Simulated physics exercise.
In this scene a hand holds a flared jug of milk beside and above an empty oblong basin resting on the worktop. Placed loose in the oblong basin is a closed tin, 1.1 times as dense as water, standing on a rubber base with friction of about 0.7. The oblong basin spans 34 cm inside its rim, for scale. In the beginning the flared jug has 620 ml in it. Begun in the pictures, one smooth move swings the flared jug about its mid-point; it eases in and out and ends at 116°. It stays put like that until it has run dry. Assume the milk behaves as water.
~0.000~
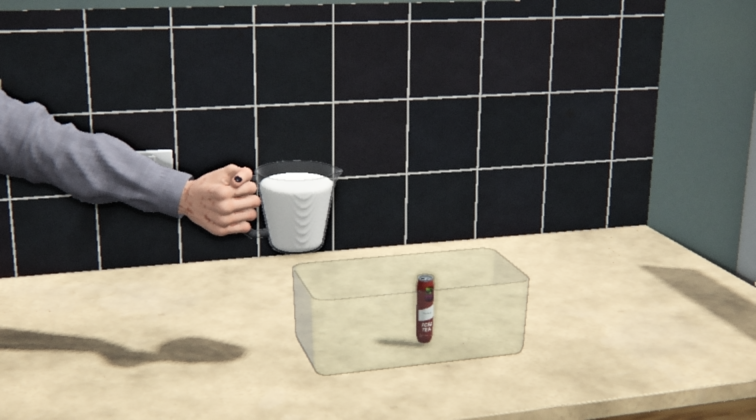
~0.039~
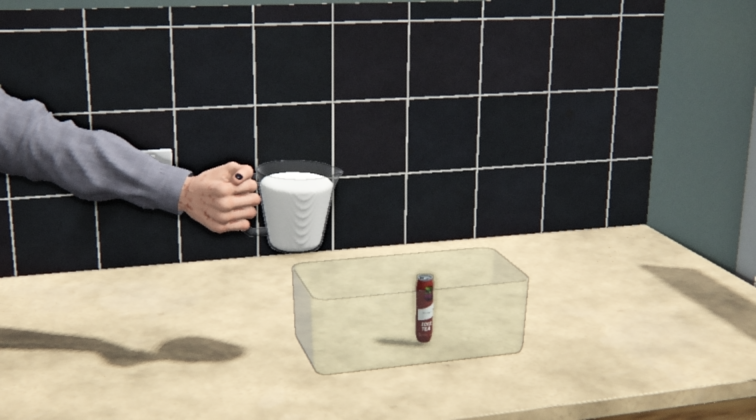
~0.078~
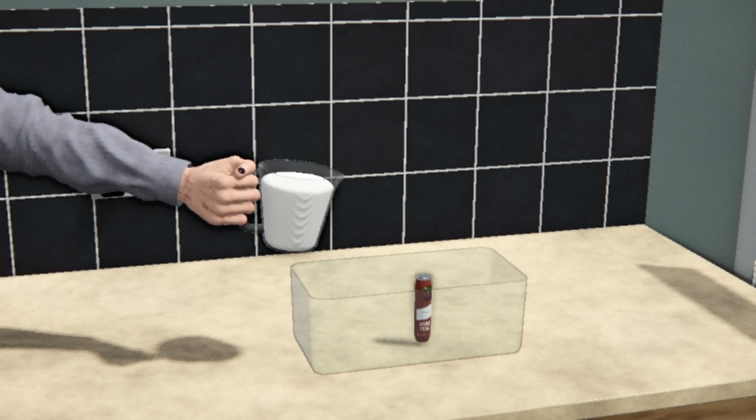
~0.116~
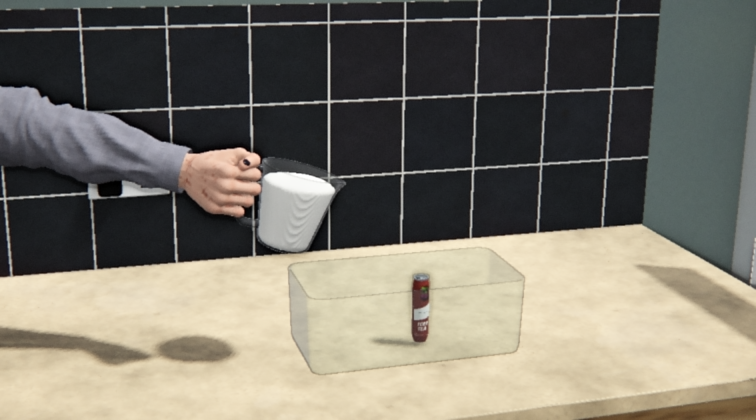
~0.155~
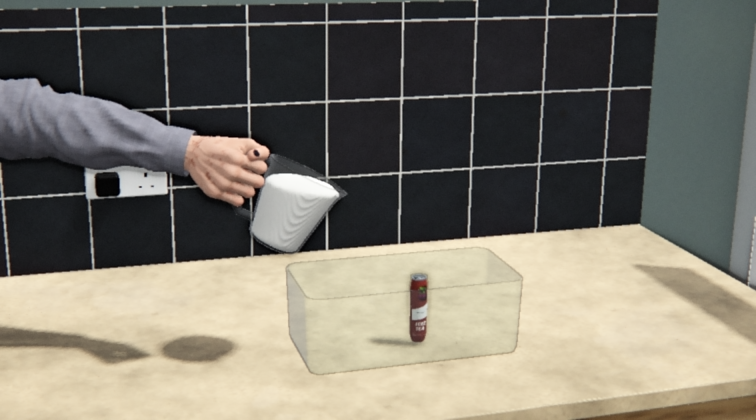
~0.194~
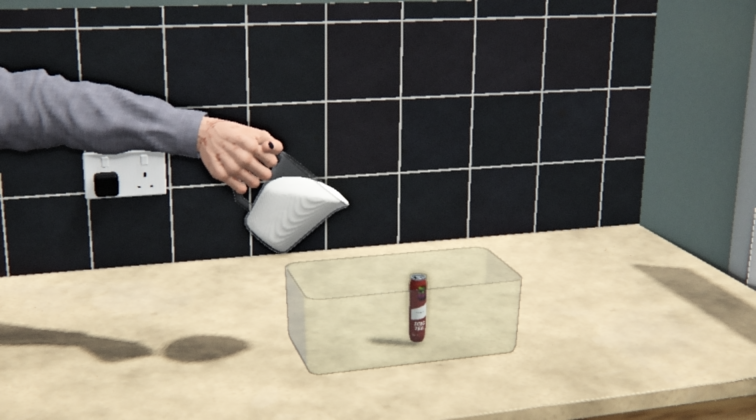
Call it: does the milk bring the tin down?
Call: Not brought down.
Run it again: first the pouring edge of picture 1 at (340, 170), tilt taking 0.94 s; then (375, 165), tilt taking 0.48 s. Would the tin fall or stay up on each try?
Trial 1 - tin stays standing; trial 2 - tin tips.
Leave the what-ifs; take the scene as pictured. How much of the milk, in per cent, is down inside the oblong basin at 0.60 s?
The share is close to 92 percent.
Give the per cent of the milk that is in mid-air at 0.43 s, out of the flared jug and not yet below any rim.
Around 18 percent.
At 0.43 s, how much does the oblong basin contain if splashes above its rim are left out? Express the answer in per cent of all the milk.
Near 50 in a hundred.
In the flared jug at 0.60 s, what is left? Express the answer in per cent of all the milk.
2 per cent or thereabouts.
After 0.43 s the tilt is 113° and 31 per cent is still to pour; the tin stands where it began.
After 0.60 s the tilt is 116° and 2 per cent is still to pour; the tin stands where it began.
After 0.78 s the tilt is 116° and 0 per cent is still to pour; the tin stands where it began.
After 0.98 s the tilt is 116° and 0 per cent is still to pour; the tin stands where it began.
In the end the tin stands where it began.
